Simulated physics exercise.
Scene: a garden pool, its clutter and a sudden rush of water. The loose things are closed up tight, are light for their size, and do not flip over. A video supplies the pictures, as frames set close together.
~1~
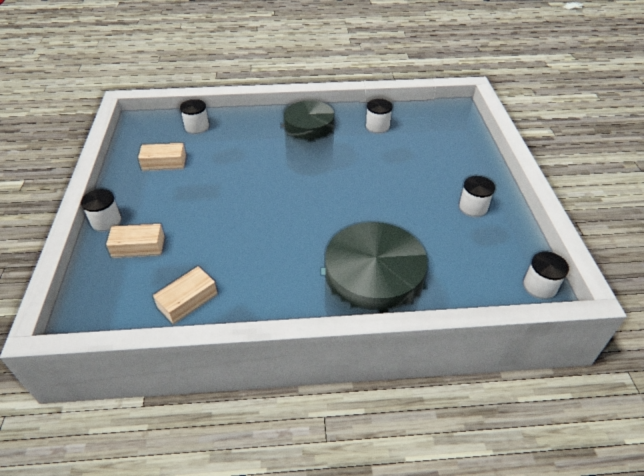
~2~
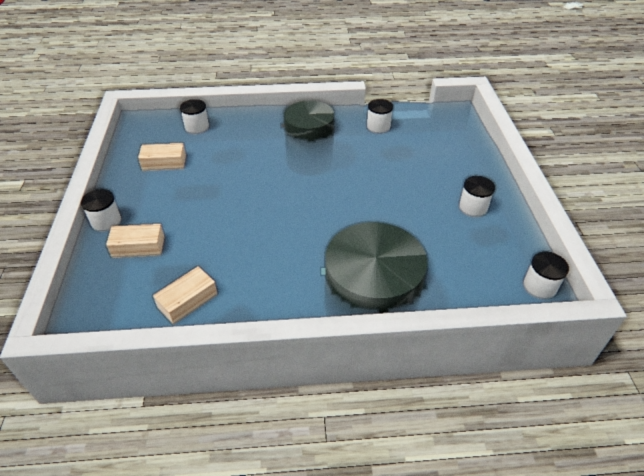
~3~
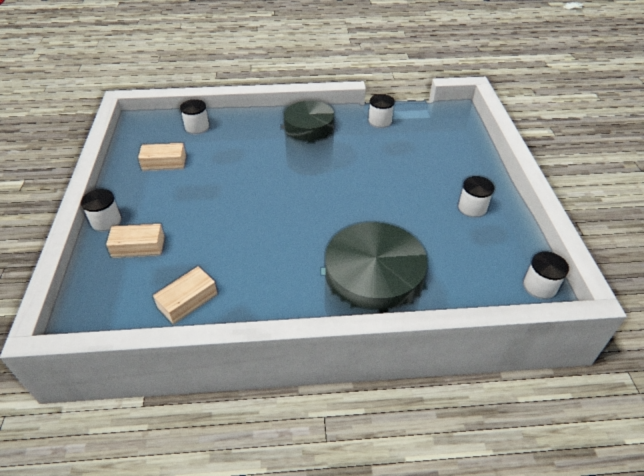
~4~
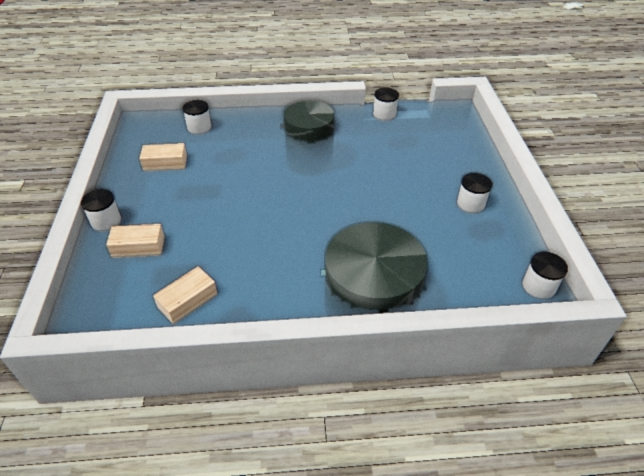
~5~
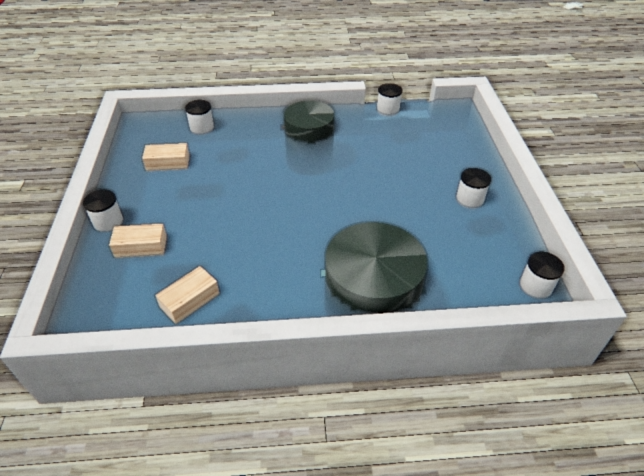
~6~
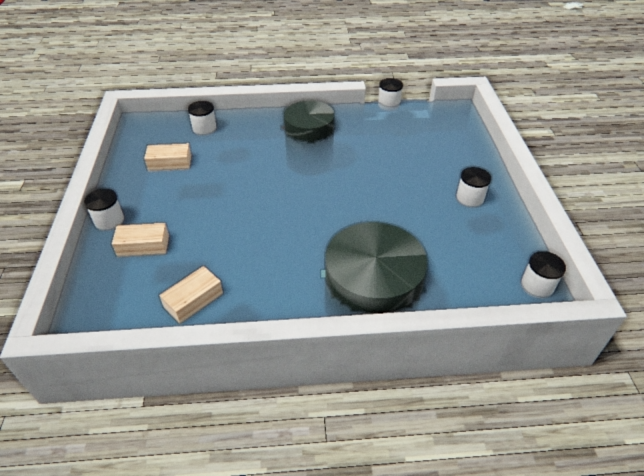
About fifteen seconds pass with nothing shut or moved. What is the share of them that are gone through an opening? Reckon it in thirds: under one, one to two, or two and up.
From what I can see, the part that leaves comes to short of one third.
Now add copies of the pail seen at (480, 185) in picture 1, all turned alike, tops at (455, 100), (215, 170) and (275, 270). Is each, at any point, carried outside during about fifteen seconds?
Going through them one by one: Escaped / remained / remained.
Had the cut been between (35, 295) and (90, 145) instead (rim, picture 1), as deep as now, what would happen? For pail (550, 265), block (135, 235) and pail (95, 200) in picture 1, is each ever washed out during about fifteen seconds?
Going through them in sequence: Trapped, then gets out, then gets out.
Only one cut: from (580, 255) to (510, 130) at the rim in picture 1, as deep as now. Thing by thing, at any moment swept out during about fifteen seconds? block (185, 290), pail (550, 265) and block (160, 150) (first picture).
Remains, escapes, remains.
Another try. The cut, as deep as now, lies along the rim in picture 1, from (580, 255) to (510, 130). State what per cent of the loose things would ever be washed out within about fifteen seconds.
Close to 20 percent.
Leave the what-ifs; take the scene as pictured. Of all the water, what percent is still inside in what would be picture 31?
About 74 percent.
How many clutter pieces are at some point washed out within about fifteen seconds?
Total: 1.
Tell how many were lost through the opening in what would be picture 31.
1.
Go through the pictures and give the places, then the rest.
The first picture shows a pail at (380, 106), afloat; a pail at (480, 186) floats; 0 of 8 have shifted.
The second picture shows a pail at (381, 106), afloat, close to its start; a pail at (480, 186), afloat; 0 of 8 have shifted.
The third picture shows a pail at (382, 101) floats, close to its start; a pail at (479, 186) floats; 1 of 8 have shifted.
The fourth picture shows a pail at (387, 94) floats, close to its start; a pail at (477, 182), afloat, close to its start; 2 of 8 have shifted.
The fifth picture shows a pail at (390, 89) floats, a stride from its start; a pail at (476, 177) floats, close to its start; 2 of 8 have shifted.
The sixth picture shows a pail at (391, 84), afloat, a stride from its start; a pail at (476, 176) floats, close to its start; 3 of 8 have shifted.
A moment on, 1 of 8 are out; 7 afloat.
Next, 1 of 8 are out; 7 afloat.
Later, 1 of 8 are out; 7 afloat.
In the end, 1 of 8 are out; 7 afloat.
